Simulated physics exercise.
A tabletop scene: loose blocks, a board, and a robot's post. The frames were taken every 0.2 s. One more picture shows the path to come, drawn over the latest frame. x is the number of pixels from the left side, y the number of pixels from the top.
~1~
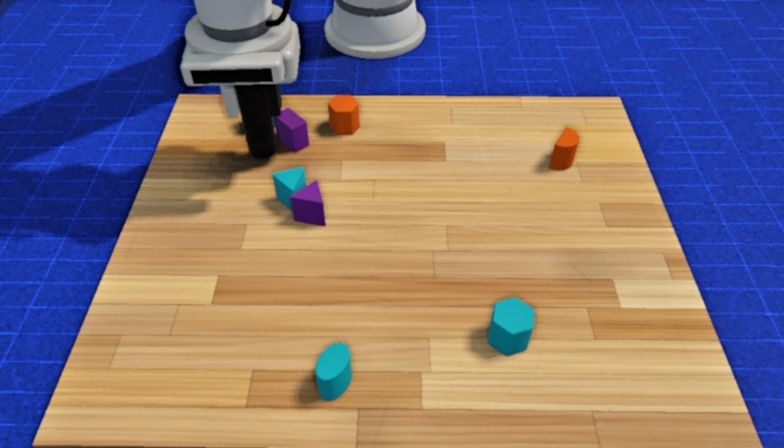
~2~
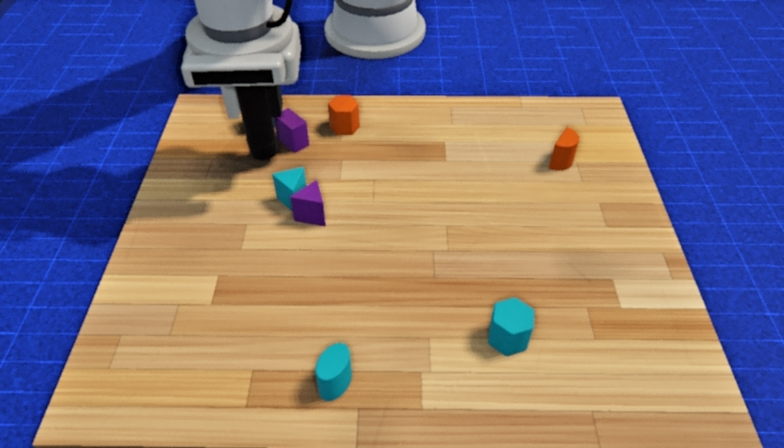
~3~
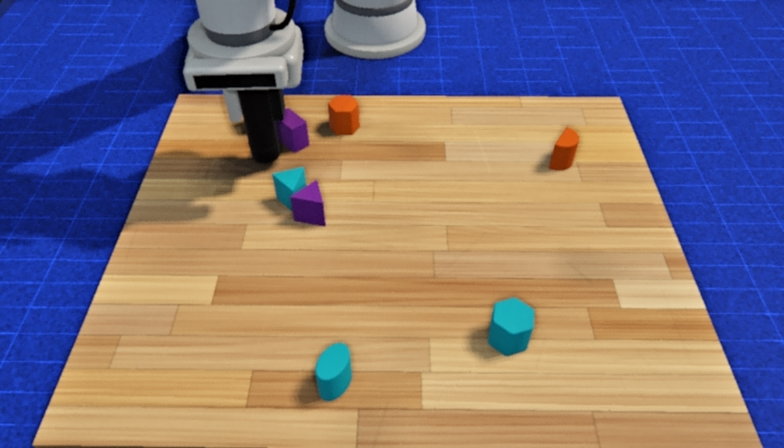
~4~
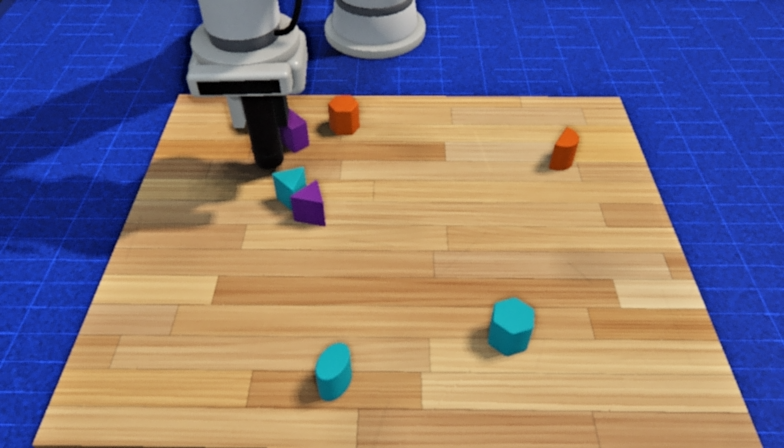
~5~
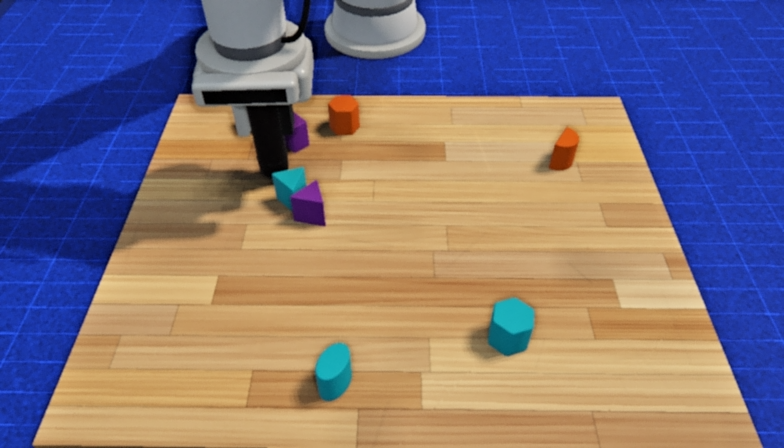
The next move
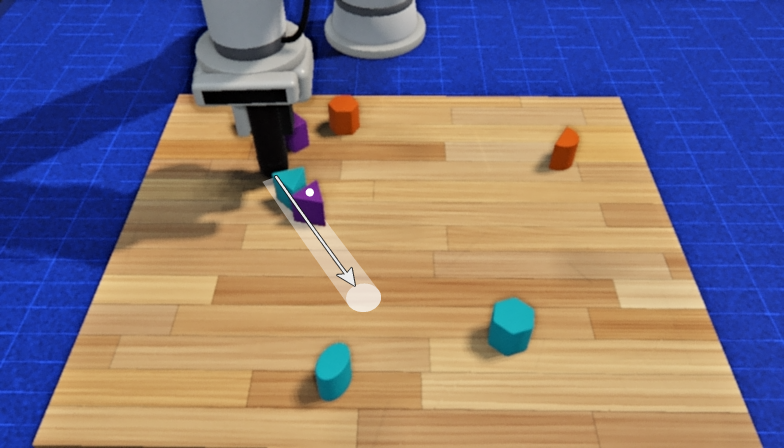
A robot's black post slides slightly toward the turquoise triangular piece while the blocks stay still.
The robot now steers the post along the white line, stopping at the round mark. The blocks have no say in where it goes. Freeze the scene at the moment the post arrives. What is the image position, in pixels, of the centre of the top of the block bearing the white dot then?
For the centre of its top, I'd go with (352, 216).
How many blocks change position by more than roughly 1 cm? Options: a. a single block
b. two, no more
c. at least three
My pick is b.
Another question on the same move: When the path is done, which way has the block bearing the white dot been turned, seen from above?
Answer: Against the clock.
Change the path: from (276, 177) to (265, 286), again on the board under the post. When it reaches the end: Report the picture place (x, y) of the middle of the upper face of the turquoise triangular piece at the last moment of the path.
The spot you're after is about (294, 193) in the image.
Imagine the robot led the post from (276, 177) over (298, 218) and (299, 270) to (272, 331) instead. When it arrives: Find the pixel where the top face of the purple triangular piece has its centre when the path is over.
The point I'd pick in the picture is (333, 208).
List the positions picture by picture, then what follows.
The first picture shows tip of the post (264, 151), middles of tops, turquoise triangular piece (289, 176), purple oblong block (290, 118), purple triangular piece (310, 192).
The second picture shows post (264, 152), nothing pushed.
The third picture shows post (266, 155), nothing pushed.
The fourth picture shows post (270, 161), nothing pushed.
The fifth picture shows post (275, 169), turquoise triangular piece (289, 176), purple oblong block partly hidden, purple triangular piece (310, 192).
The line goes from (276, 177) to (364, 297); the dot is on the purple triangular piece.
What follows on the original path. One third of the way, post (300, 205); turquoise triangular piece (306, 206); purple triangular piece (327, 206), turned 40° anticlockwise.
Two thirds of the way, post (330, 246); turquoise triangular piece (340, 248), turned 20° anticlockwise; purple triangular piece (351, 216), turned 70° anticlockwise.
At the end, post (363, 290); turquoise triangular piece (371, 298); purple oblong block unmoved; purple triangular piece (352, 216), turned 75° anticlockwise.
